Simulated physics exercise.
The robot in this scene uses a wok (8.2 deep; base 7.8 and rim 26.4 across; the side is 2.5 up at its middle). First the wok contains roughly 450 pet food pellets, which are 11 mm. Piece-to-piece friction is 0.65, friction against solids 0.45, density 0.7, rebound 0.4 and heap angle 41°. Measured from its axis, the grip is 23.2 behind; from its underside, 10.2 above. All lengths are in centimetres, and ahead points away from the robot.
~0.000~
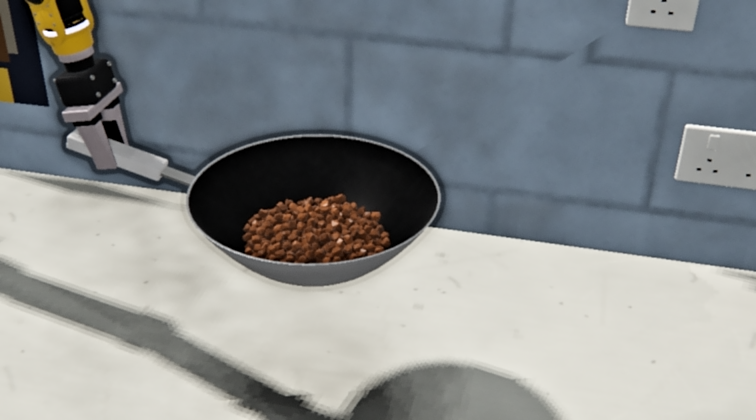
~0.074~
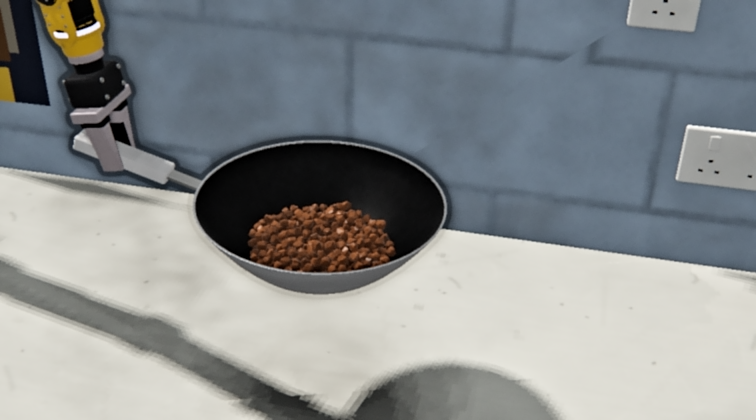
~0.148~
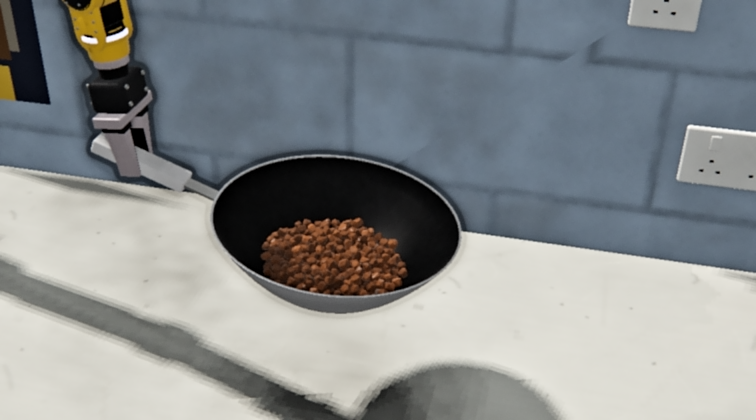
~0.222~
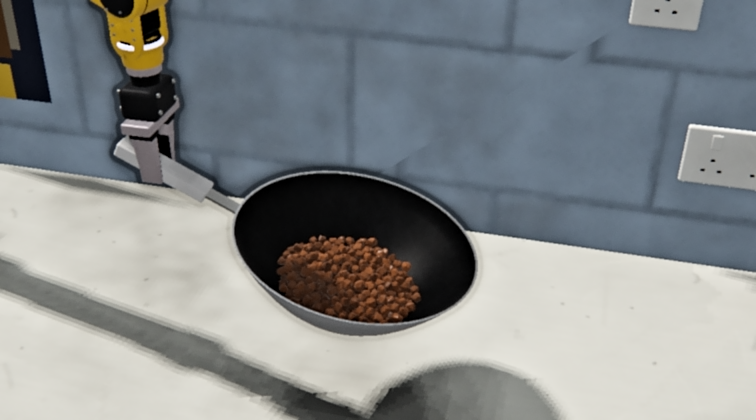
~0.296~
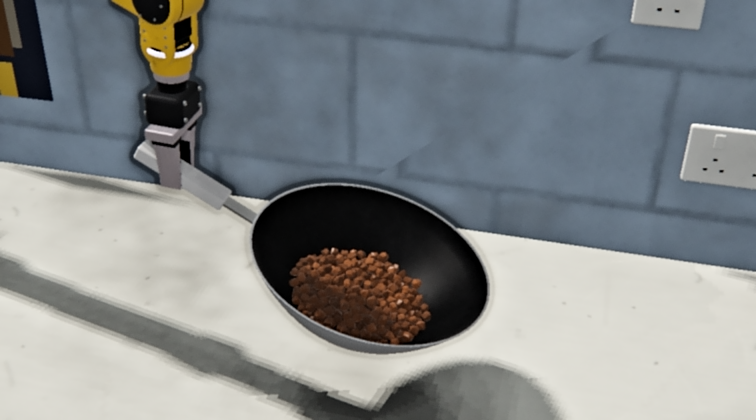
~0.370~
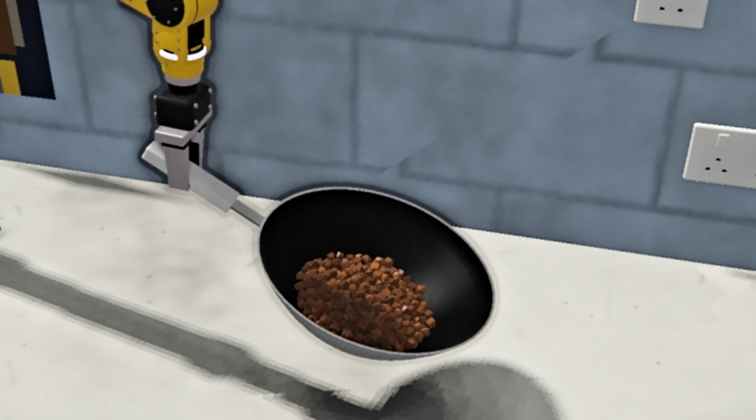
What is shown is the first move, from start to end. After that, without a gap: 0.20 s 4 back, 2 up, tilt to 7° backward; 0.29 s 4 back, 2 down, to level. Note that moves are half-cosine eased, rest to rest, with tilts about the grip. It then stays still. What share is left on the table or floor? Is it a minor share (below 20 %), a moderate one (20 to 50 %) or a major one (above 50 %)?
It is a minor share.
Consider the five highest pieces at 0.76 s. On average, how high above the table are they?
24 cm, roughly.
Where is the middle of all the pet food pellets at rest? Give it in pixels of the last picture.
The middle of all the pieces at rest is around (321, 251).
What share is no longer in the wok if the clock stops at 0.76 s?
About 0 % up to now.
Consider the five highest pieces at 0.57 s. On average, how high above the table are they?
They are near 28 cm up.
After 0.57 s, tilted 7° backward, highest piece 28 above the table; 450 in the wok.
After 0.76 s, tilted 2° backward, highest piece 24 above the table; 450 in the wok.
After 1.06 s, level, highest piece 22 above the table; 450 in the wok.
After 2.11 s, level, highest piece 22 above the table; 450 in the wok.
In the end, 450 in the wok. That is 0 % on the table or floor.
